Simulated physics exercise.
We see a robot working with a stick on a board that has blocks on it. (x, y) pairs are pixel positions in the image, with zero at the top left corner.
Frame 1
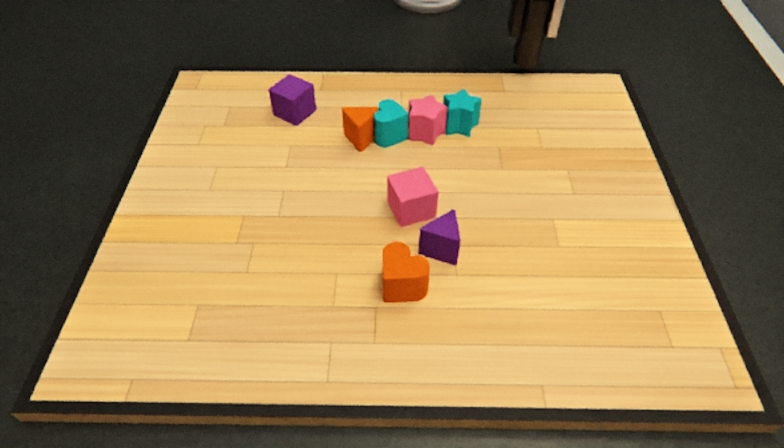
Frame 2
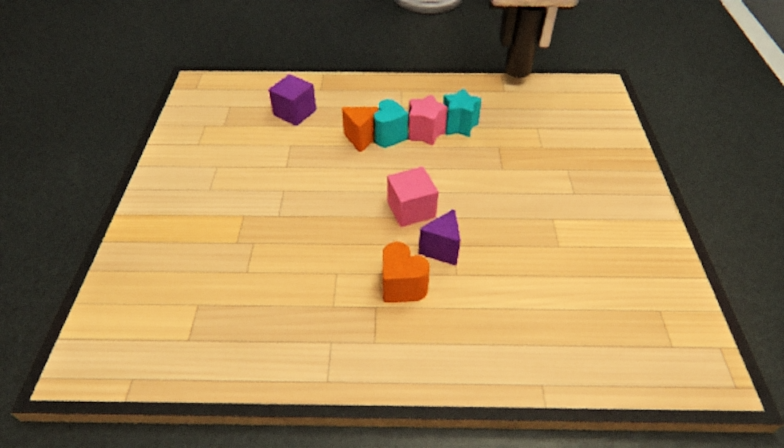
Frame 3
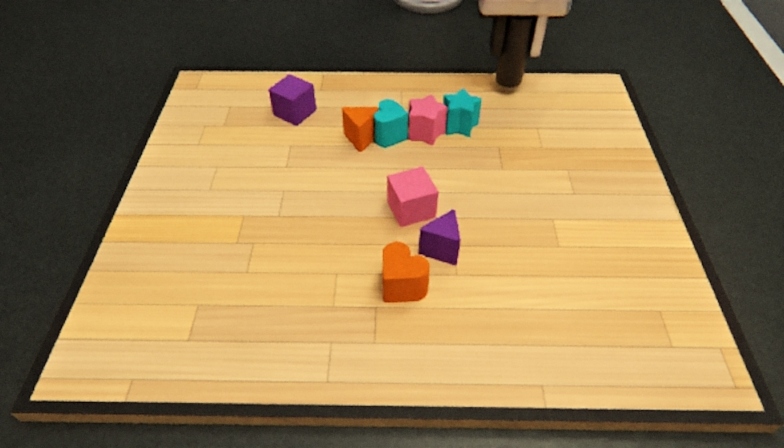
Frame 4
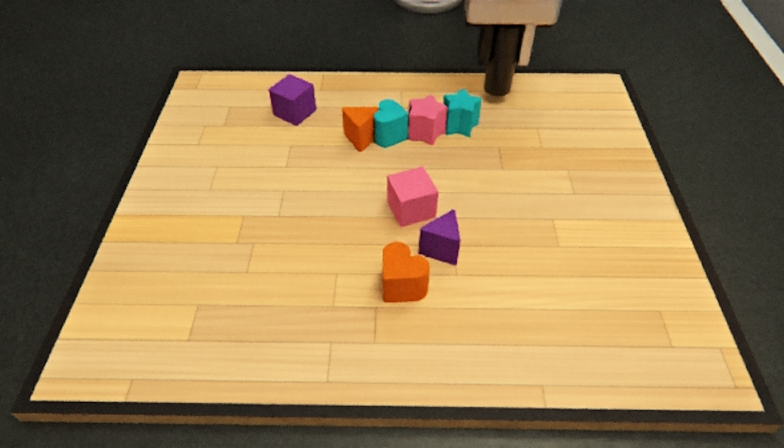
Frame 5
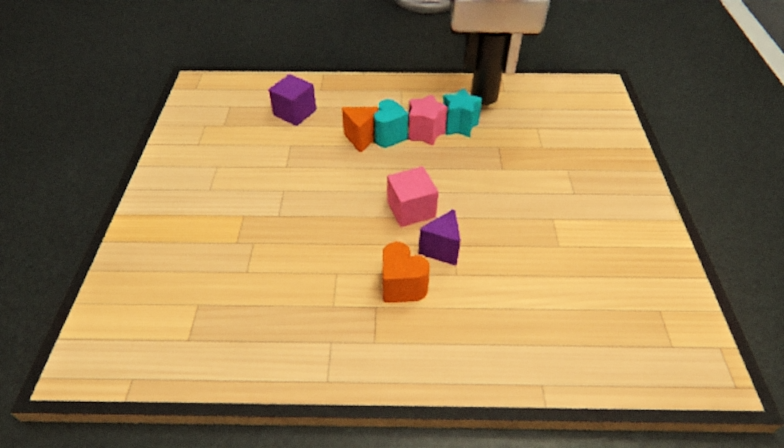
A robot arm moves its dark stick slightly left and down beside the turquoise star.
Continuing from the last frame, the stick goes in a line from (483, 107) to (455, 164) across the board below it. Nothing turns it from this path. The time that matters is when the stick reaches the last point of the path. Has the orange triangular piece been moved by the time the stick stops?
Yes - that is the case.
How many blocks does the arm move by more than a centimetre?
The answer is three or more blocks, counting only moves over 1 cm.
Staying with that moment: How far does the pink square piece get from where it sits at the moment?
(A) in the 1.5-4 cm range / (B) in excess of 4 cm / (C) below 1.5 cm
The answer is C.
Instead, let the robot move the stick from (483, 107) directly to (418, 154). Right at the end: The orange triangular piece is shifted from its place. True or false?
That claim is true.
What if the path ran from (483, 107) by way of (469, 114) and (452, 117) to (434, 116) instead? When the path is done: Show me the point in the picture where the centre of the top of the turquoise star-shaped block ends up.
It should be at about (445, 108).
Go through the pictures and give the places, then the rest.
In the first picture, stick tip at (526, 61); block tops, orange triangular piece at (360, 113); turquoise heart at (390, 111); pink square piece at (412, 183); pink star-shaped block at (427, 107); turquoise star-shaped block at (462, 100).
In the second picture, stick at (518, 71); blocks unchanged.
In the third picture, stick at (509, 80); blocks unchanged.
In the fourth picture, stick at (497, 89); blocks unchanged.
In the fifth picture, stick at (484, 97); orange triangular piece at (360, 113); turquoise heart at (390, 111); pink square piece at (412, 183); pink star-shaped block at (427, 107); turquoise star-shaped block at (462, 100).
On the path given first. One third of the way, stick at (475, 115); orange triangular piece at (357, 113); turquoise heart at (386, 111); pink star-shaped block at (423, 109); turquoise star-shaped block at (457, 110).
Two thirds of the way, stick at (465, 134); orange triangular piece at (348, 110), turned 25° anticlockwise; turquoise heart at (378, 111), turned 35° clockwise; pink star-shaped block at (412, 121), turned 35° clockwise; turquoise star-shaped block at (445, 130).
At the end, stick at (456, 154); orange triangular piece at (346, 109), turned 30° anticlockwise; turquoise heart at (377, 110), turned 40° clockwise; pink square piece in place; pink star-shaped block at (403, 129), turned 75° clockwise; turquoise star-shaped block at (430, 147), turned 20° clockwise.
